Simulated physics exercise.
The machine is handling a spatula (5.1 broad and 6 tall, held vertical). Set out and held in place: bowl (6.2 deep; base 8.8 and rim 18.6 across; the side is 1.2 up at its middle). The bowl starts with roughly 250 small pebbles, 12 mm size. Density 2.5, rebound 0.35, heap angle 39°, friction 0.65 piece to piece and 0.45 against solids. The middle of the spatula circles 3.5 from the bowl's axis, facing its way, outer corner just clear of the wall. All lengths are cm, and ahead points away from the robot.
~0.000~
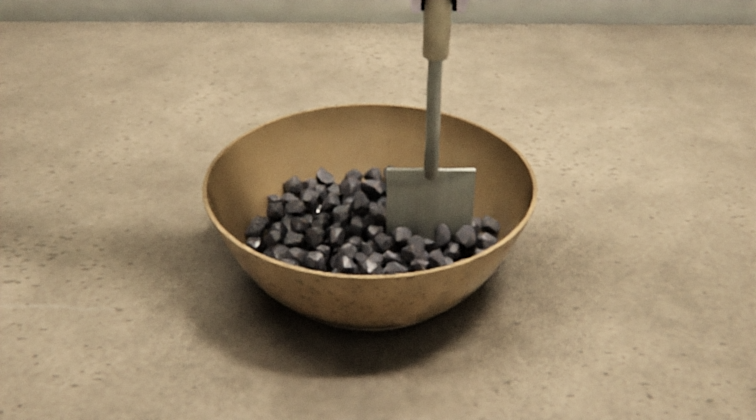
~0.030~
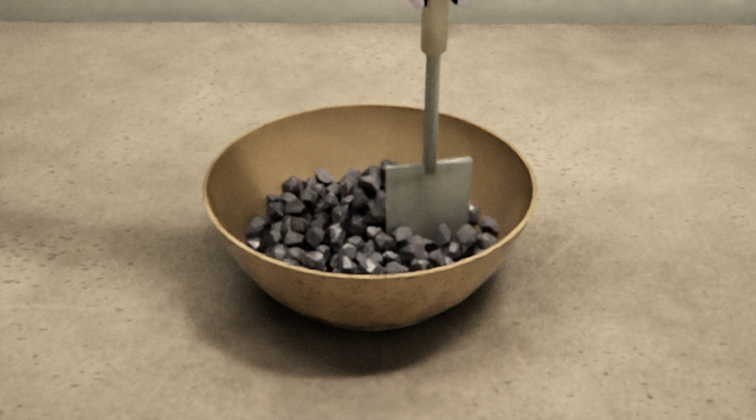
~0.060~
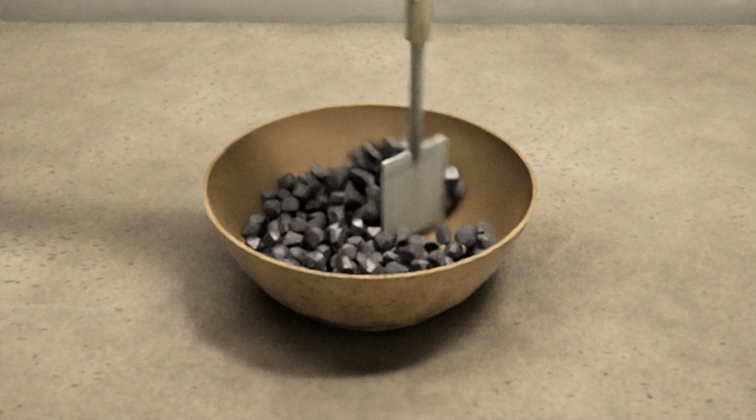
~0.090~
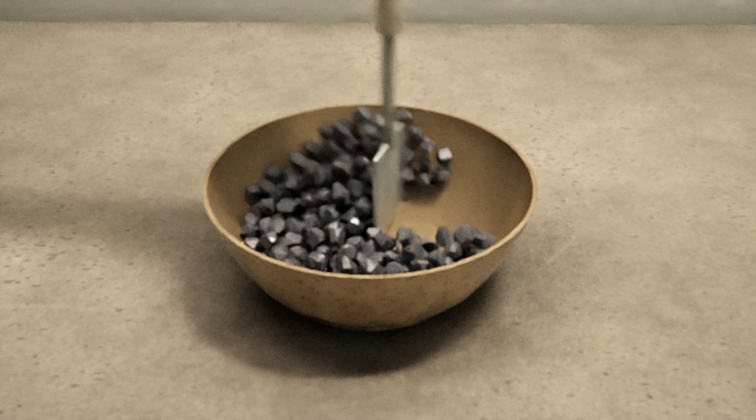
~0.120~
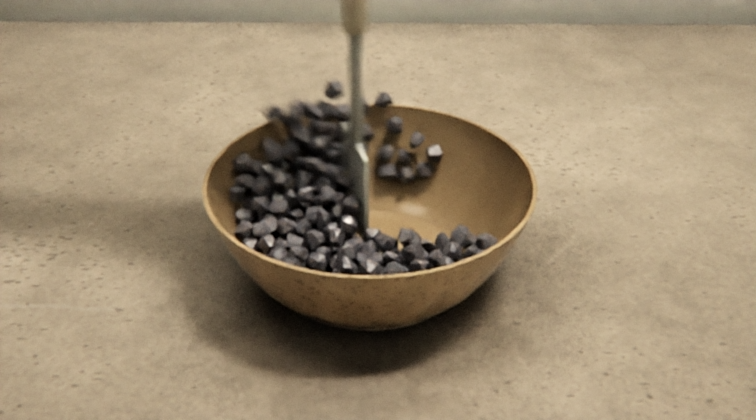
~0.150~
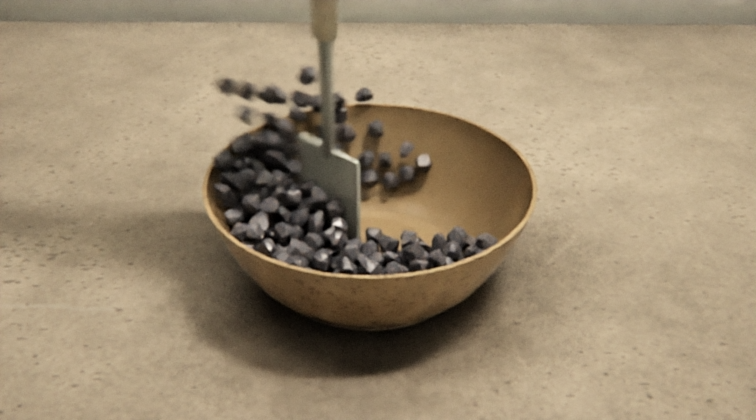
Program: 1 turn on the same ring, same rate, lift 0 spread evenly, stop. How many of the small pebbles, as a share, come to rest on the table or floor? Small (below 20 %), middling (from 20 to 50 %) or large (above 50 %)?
On the table or floor the share is middling, from 20 to 50 %.
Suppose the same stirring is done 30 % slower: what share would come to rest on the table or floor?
In that case some 15 per cent.
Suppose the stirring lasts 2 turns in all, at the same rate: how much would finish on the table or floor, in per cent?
In that case some 45 per cent.
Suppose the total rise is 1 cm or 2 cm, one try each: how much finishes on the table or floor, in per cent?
Some 25 and 15 per cent.
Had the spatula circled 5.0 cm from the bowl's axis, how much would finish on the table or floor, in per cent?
It would be near 25 per cent.
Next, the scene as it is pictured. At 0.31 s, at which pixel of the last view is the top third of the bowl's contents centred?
Near (448, 244).
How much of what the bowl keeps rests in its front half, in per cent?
About 35 per cent.
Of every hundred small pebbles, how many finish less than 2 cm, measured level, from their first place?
Some 0 per cent.
After 0.23 s, 217° round, highest piece 11 above the table; 228 in the bowl, 21 in flight or on the tool.
After 0.31 s, 298° round, highest piece 11 above the table; 200 in the bowl, 12 on the table or floor, 37 in flight or on the tool.
After 0.54 s, 0° round, highest piece 6 above the table; 173 in the bowl, 74 on the table or floor, 2 in flight or on the tool.
After 1.24 s, 0° round, highest piece 5 above the table; 173 in the bowl, 76 on the table or floor.
In the end, 173 in the bowl, 76 on the table or floor. That is 31 % on the table or floor.
